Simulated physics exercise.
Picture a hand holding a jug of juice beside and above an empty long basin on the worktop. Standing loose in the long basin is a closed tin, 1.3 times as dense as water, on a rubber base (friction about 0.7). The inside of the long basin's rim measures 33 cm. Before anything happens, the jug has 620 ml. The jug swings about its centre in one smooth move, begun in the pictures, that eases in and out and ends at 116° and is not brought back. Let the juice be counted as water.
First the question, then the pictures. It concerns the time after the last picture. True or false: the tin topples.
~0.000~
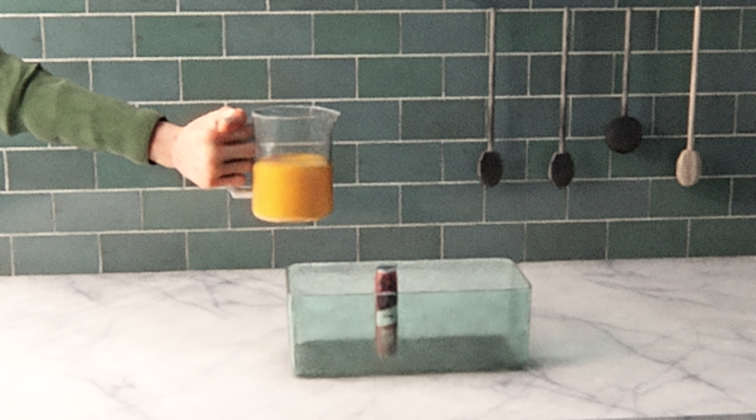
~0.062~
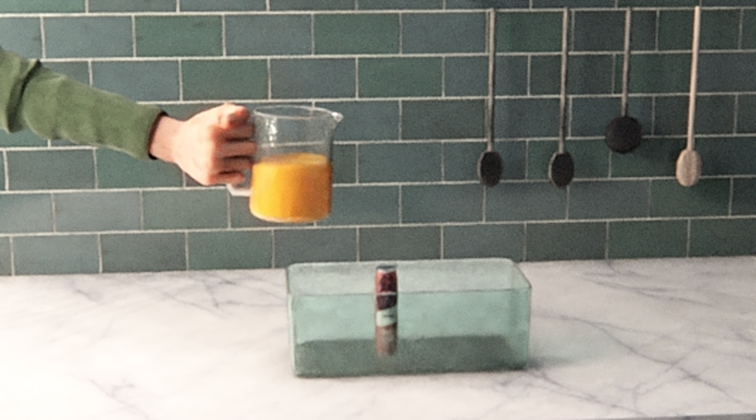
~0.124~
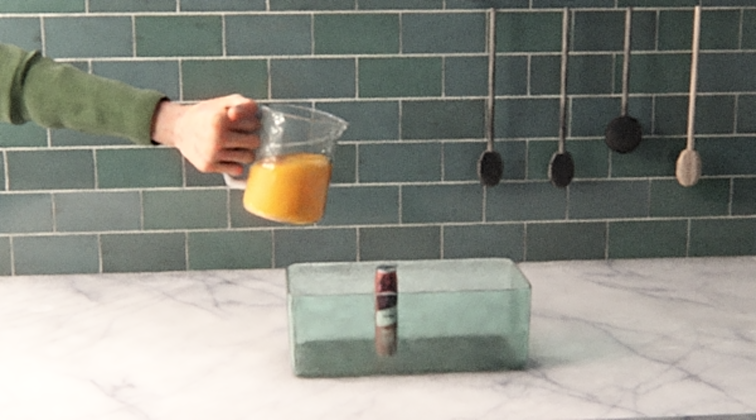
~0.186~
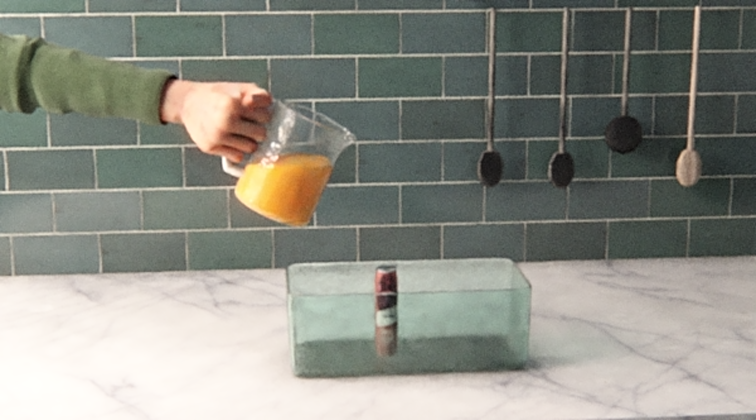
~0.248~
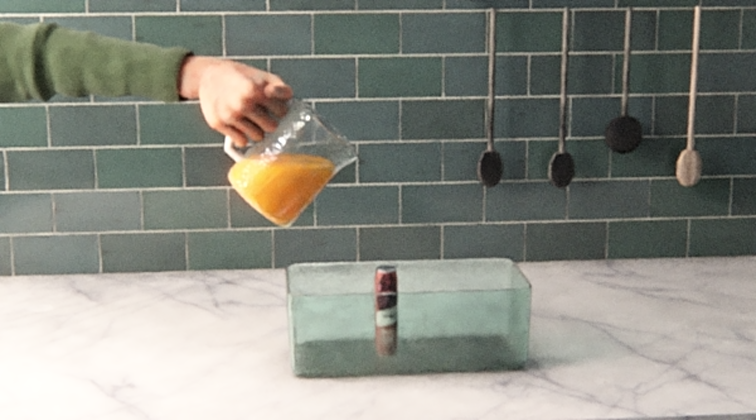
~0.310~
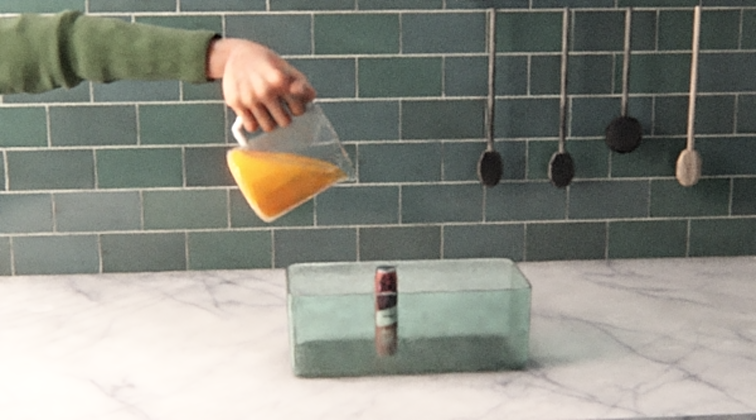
True.
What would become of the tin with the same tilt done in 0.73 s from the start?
Result: Tin tipped over.
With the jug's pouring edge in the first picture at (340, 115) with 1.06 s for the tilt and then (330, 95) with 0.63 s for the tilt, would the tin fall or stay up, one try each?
Try 1: Tipped over; try 2: Tipped over.
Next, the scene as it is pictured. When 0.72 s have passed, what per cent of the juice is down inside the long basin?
It works out near 74 per cent.
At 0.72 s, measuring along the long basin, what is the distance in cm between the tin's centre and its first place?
Around 1 centimetres.
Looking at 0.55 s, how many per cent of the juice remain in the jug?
Close to 54 in a hundred.
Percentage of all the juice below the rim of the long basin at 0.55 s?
Around 10%.
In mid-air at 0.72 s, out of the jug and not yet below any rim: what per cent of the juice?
Airborne fraction: Approx. 14 %.
By 0.55 s the tilt is 114° and 54 per cent is still to pour; the tin stands where it began.
By 0.72 s the tilt is 116° and 11 per cent is still to pour; the tin leans 12°.
By 0.90 s the tilt is 116° and 1 per cent is still to pour; the tin lies on its side.
By 1.10 s the tilt is 116° and 0 per cent is still to pour; the tin lies on its side.
At rest the tin lies on its side.
